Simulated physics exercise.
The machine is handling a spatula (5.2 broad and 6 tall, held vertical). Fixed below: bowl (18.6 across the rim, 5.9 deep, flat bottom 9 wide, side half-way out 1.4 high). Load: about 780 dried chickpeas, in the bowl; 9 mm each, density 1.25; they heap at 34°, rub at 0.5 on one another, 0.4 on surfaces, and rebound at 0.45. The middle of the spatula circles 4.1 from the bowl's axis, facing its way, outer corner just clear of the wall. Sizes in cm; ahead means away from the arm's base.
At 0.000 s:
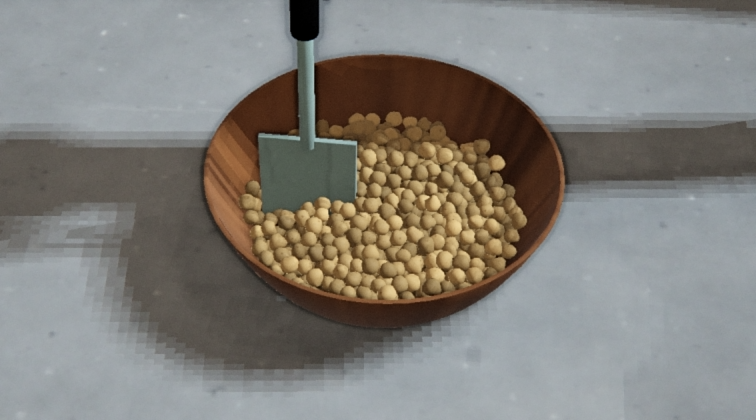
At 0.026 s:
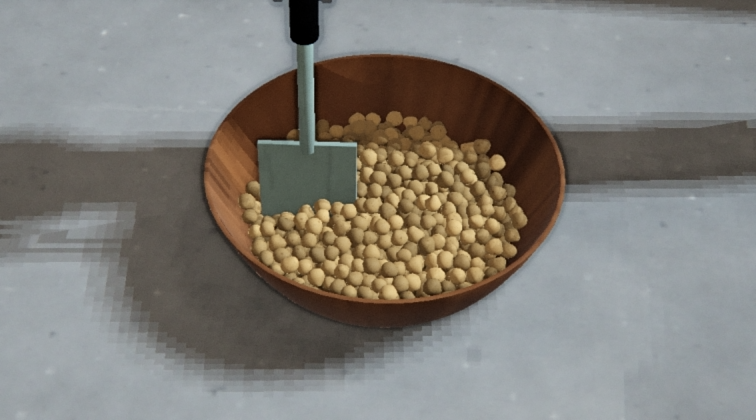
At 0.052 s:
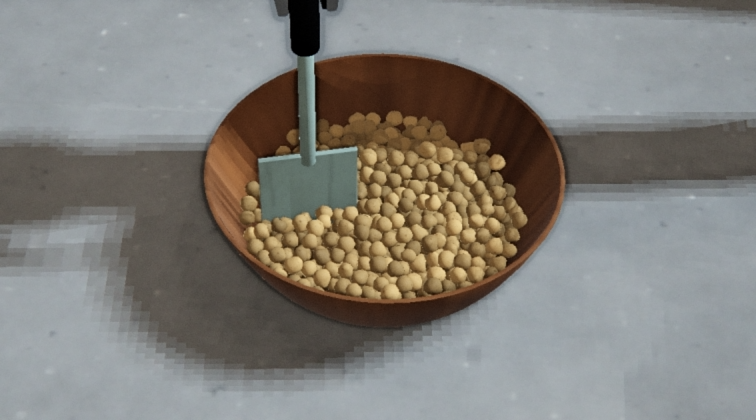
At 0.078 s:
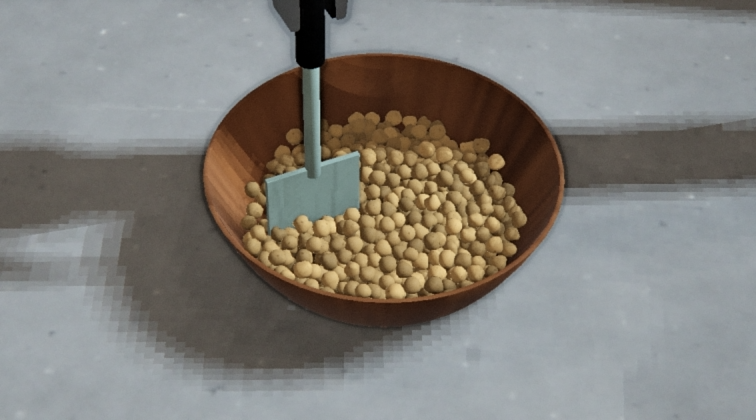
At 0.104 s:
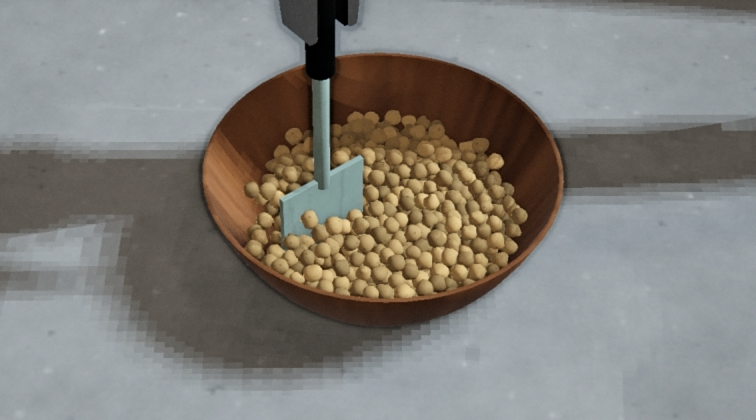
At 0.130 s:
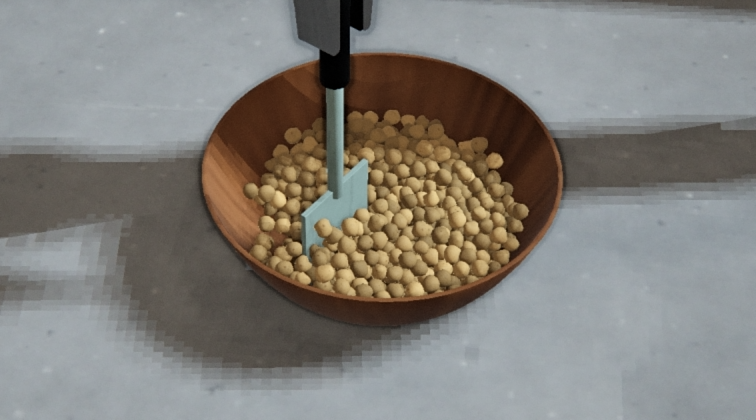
A spatula held upright by a machine sank a little into a brown bowl of dried chickpeas, then turned as it pushed slowly through them toward the right, nudging some of them aside.
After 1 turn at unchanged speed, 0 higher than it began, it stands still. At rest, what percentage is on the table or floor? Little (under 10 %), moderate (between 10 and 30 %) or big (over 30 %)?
Answer: Moderate; between 10 and 30 % of the dried chickpeas finish on the table or floor.
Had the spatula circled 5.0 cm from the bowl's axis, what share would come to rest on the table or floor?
Then about 15 per cent.
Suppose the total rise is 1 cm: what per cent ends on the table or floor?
About 15 per cent.
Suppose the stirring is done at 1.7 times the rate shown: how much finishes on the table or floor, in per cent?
About 40 per cent.
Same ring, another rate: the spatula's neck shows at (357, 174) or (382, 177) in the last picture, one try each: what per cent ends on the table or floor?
About 25 and 35 per cent.
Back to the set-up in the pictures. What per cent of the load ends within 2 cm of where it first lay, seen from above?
About 5 per cent.
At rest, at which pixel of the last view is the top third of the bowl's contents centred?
Near (304, 242).
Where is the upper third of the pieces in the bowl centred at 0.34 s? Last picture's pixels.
Around (487, 157).
By 0.34 s, 175° round, highest piece 9 above the table; 759 in the bowl, 7 on the table or floor, 13 in flight or on the tool.
By 0.56 s, 291° round, highest piece 8 above the table; 690 in the bowl, 75 on the table or floor, 14 in flight or on the tool.
By 0.87 s, 0° round, highest piece 7 above the table; 656 in the bowl, 121 on the table or floor, 2 in flight or on the tool.
By 1.57 s, 0° round, highest piece 7 above the table; 656 in the bowl, 123 on the table or floor.
Final count, 656 in the bowl, 123 on the table or floor. That is 16 % on the table or floor.
